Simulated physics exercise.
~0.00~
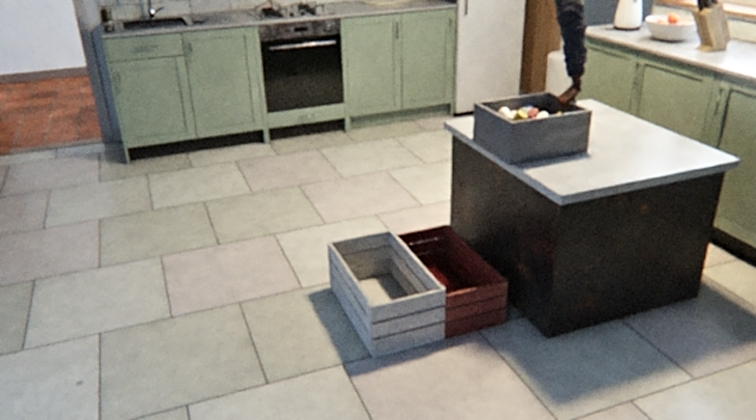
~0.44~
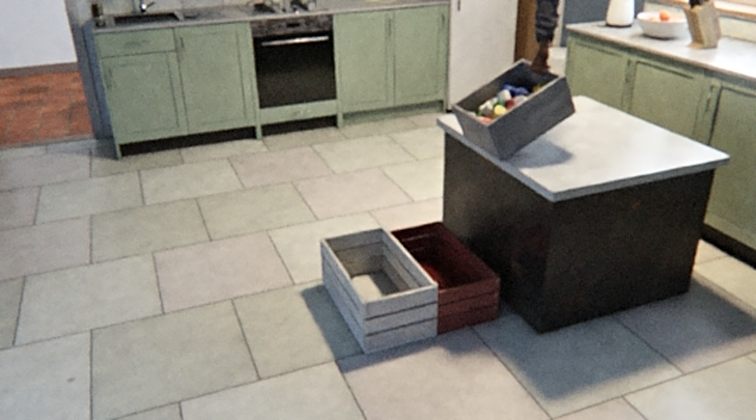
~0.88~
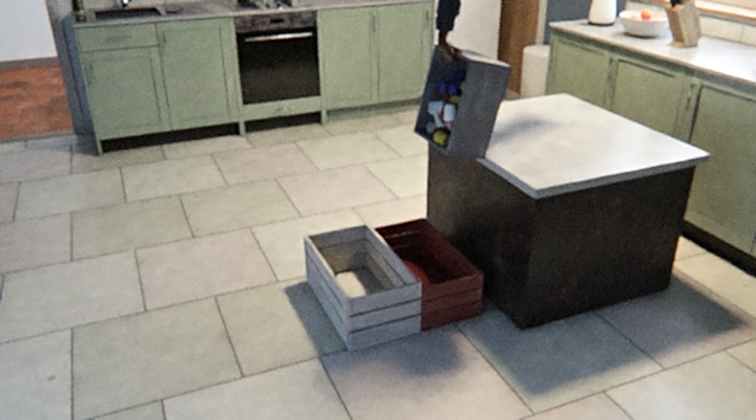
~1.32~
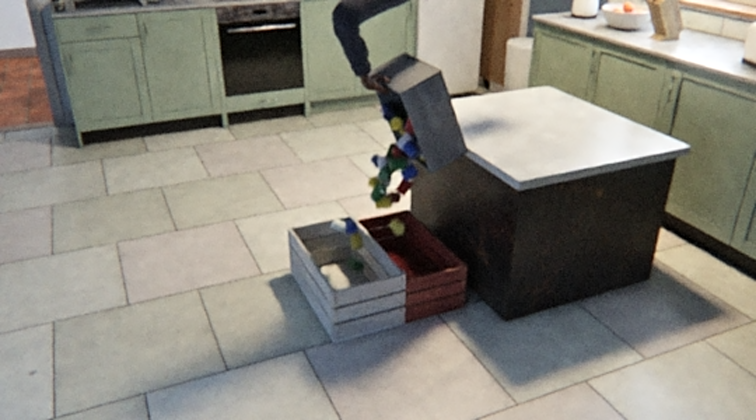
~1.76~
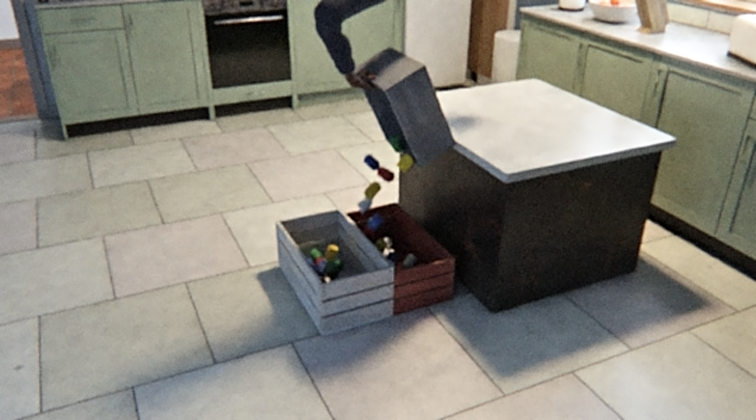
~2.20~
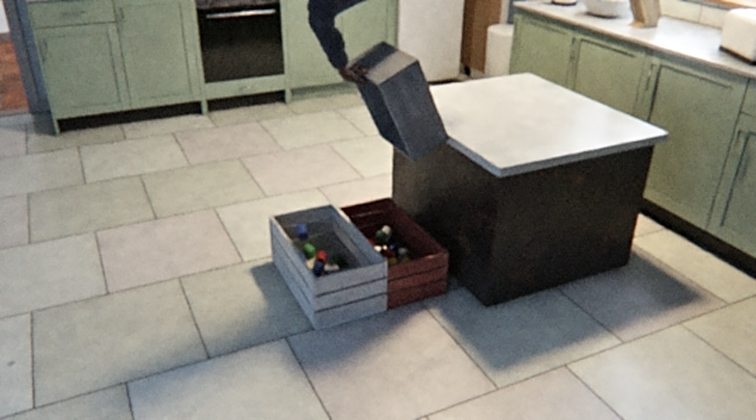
At first, a grey crate of small colourful jars sits on a dark kitchen island with a pale top, above an empty red trough and a white box on the tiled floor. A dark-sleeved arm lifts and tilts the crate, then swings it left over the island's edge. As it tips further, the jars spill out in a loose stream towards the containers below. Some land in the white box and others in the red trough. Finally, the arm holds the crate steeply overturned, with no more jars falling and both containers holding some.
